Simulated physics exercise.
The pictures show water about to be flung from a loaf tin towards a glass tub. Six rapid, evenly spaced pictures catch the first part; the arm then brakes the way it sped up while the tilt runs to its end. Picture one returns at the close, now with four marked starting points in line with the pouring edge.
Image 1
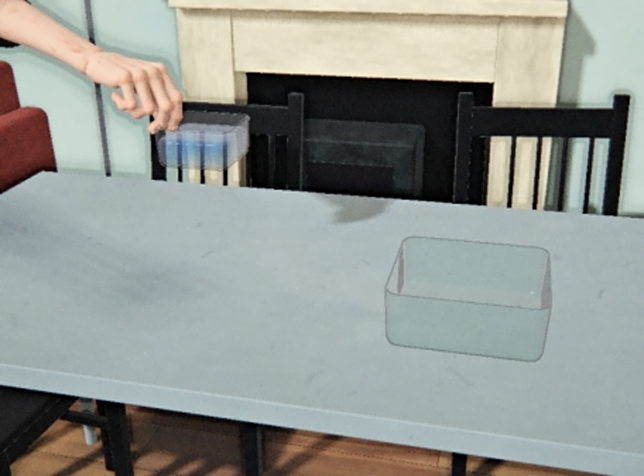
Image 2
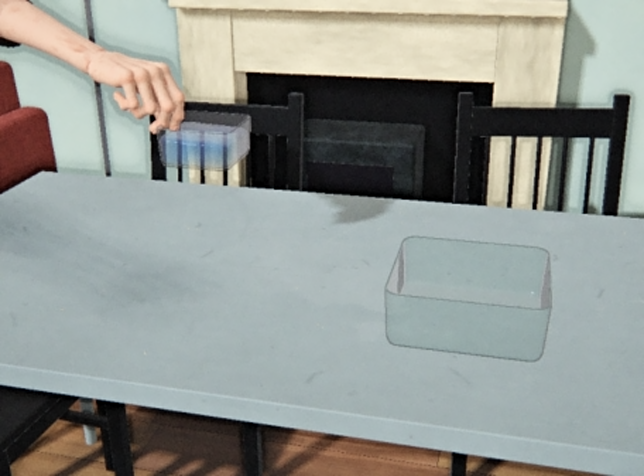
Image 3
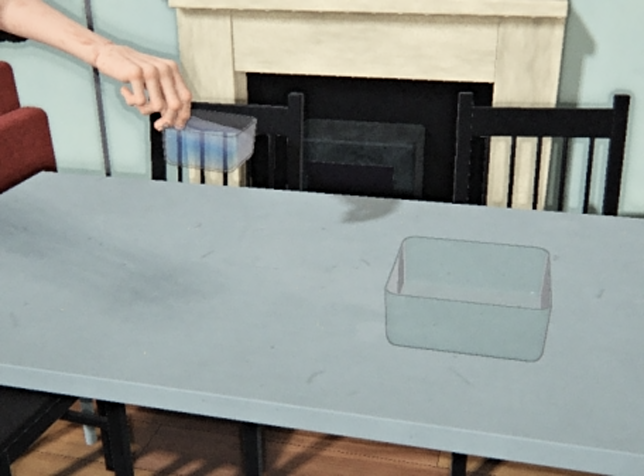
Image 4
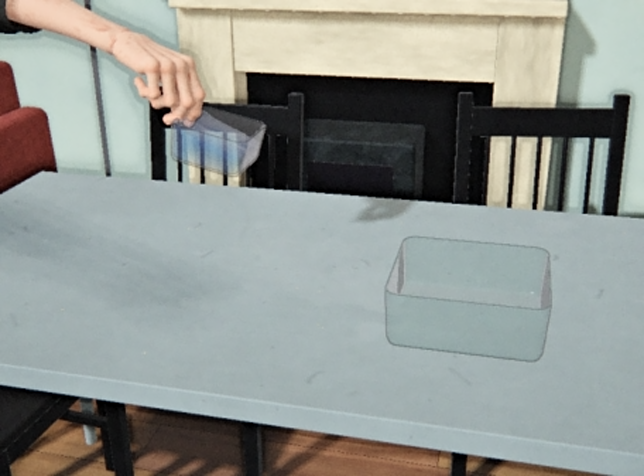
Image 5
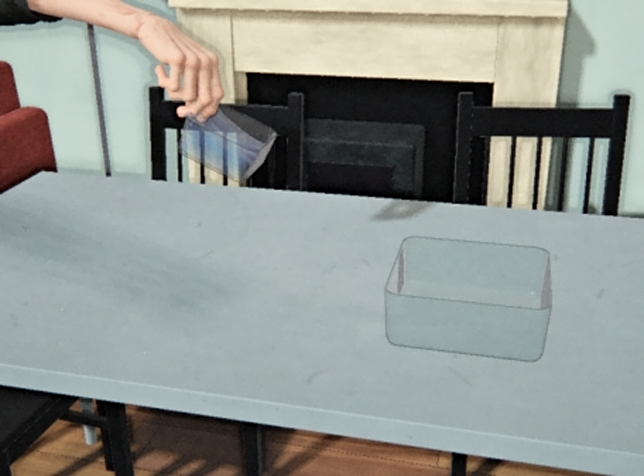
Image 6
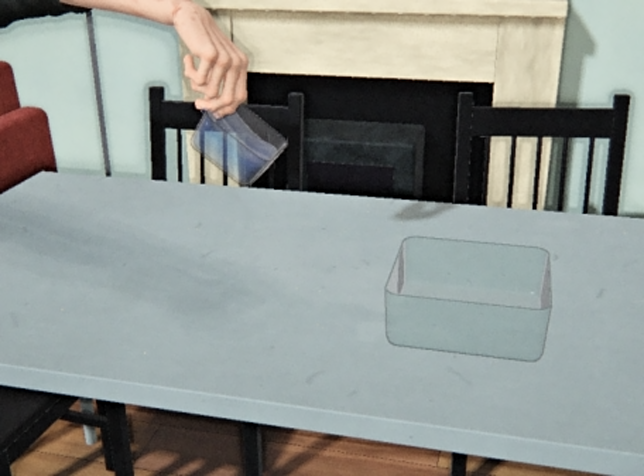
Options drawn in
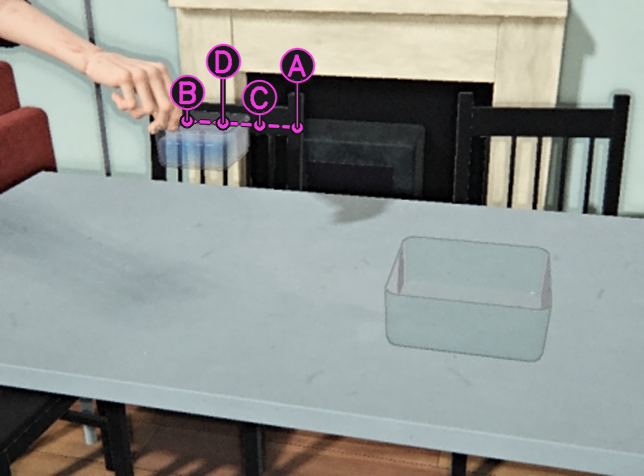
Hand holding a clear container of bluish liquid above a grey table, gradually tilting it rightward near an empty glass tub.
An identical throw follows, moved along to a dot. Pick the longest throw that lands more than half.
Go for C.
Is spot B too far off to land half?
Yes, it does.
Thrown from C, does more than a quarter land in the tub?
Yes, it does.
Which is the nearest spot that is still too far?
Spot D.
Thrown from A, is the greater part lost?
No, that is safe.
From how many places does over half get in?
Two.
In magenta, A at (297, 127); B at (187, 120); C at (259, 125); D at (223, 123).
Choosing A, about 73 % lands in the tub, 7 % falls short and 20 % goes beside or beyond.
Choosing B, about 0 % lands in the tub, 98 % falls short.
Choosing C, about 71 % lands in the tub, 17 % falls short and 12 % goes beside or beyond.
Choosing D, about 11 % lands in the tub, 84 % falls short and 5 % goes beside or beyond.
